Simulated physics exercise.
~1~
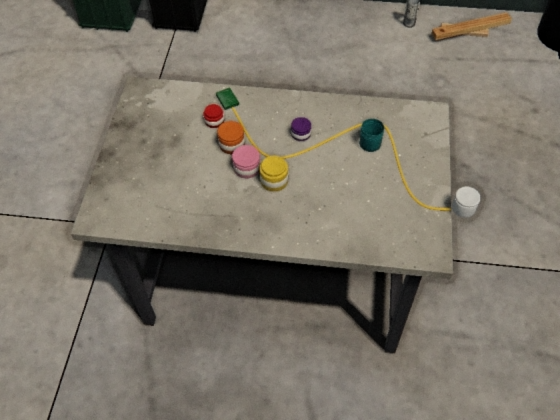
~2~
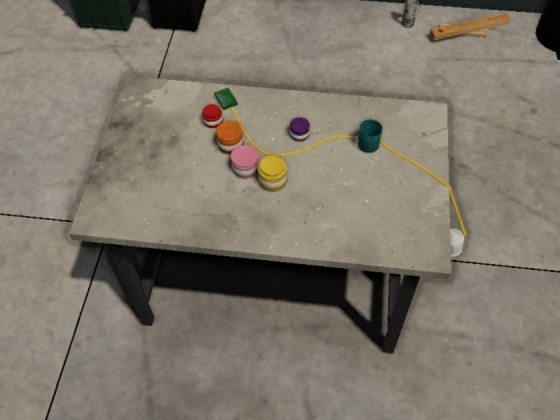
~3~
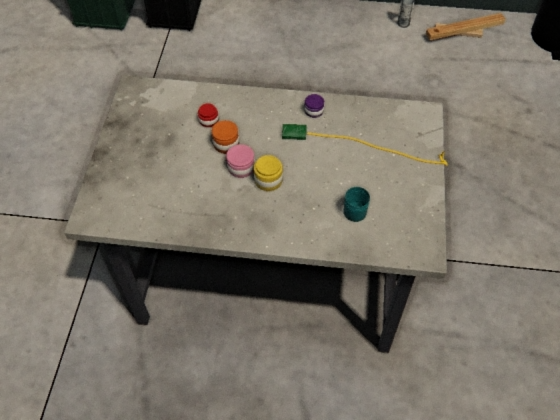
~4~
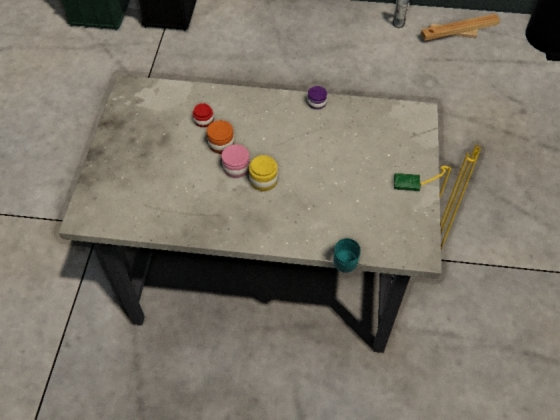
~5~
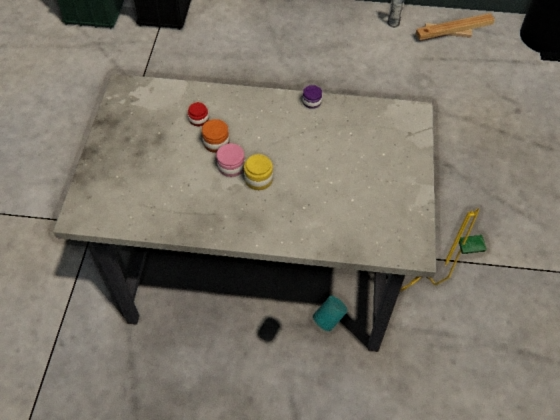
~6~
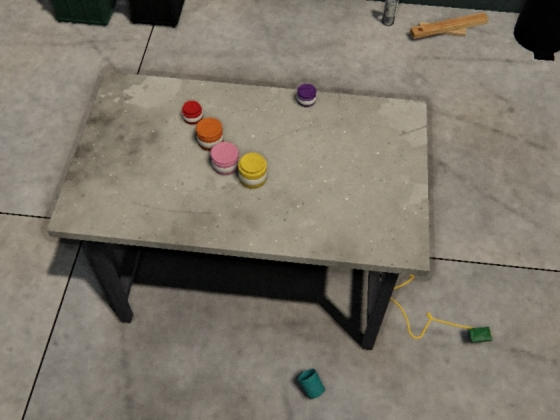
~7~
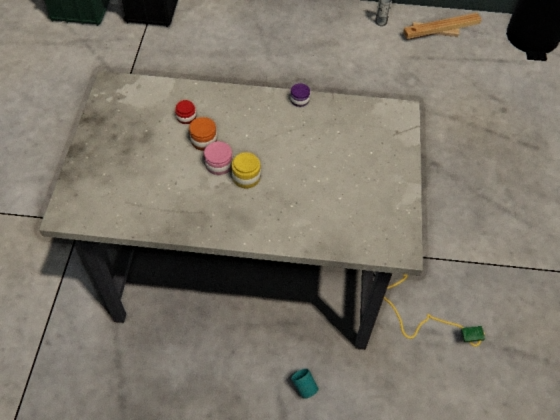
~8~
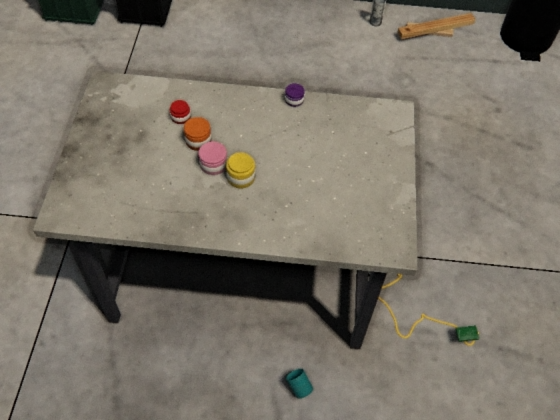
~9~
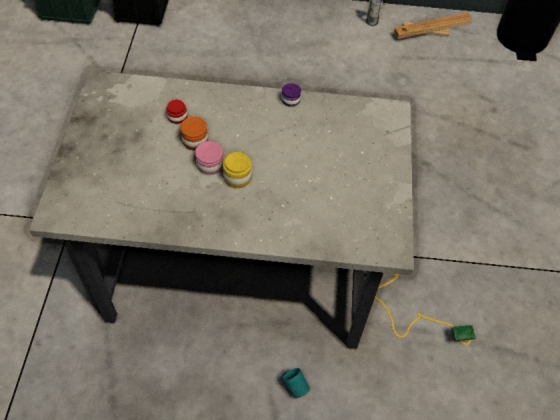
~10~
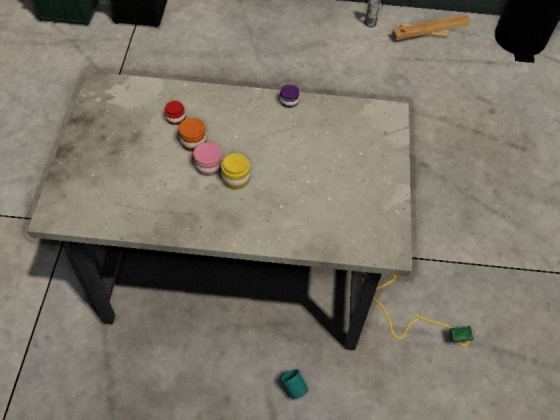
At first, a white object hangs just off the right side of a gray workbench, tied by a yellow cable to a small green block among several colorful containers. The white piece drops, and the cable pulls tight, dragging the block rightward across the top. Along the way the purple canister shifts slightly toward the back, while the teal cup is swept toward the front edge. The cable slides off the right side, then the block follows and the cup tumbles off the front. Both settle on the floor, while the purple, red, orange, pink and yellow containers remain on top.
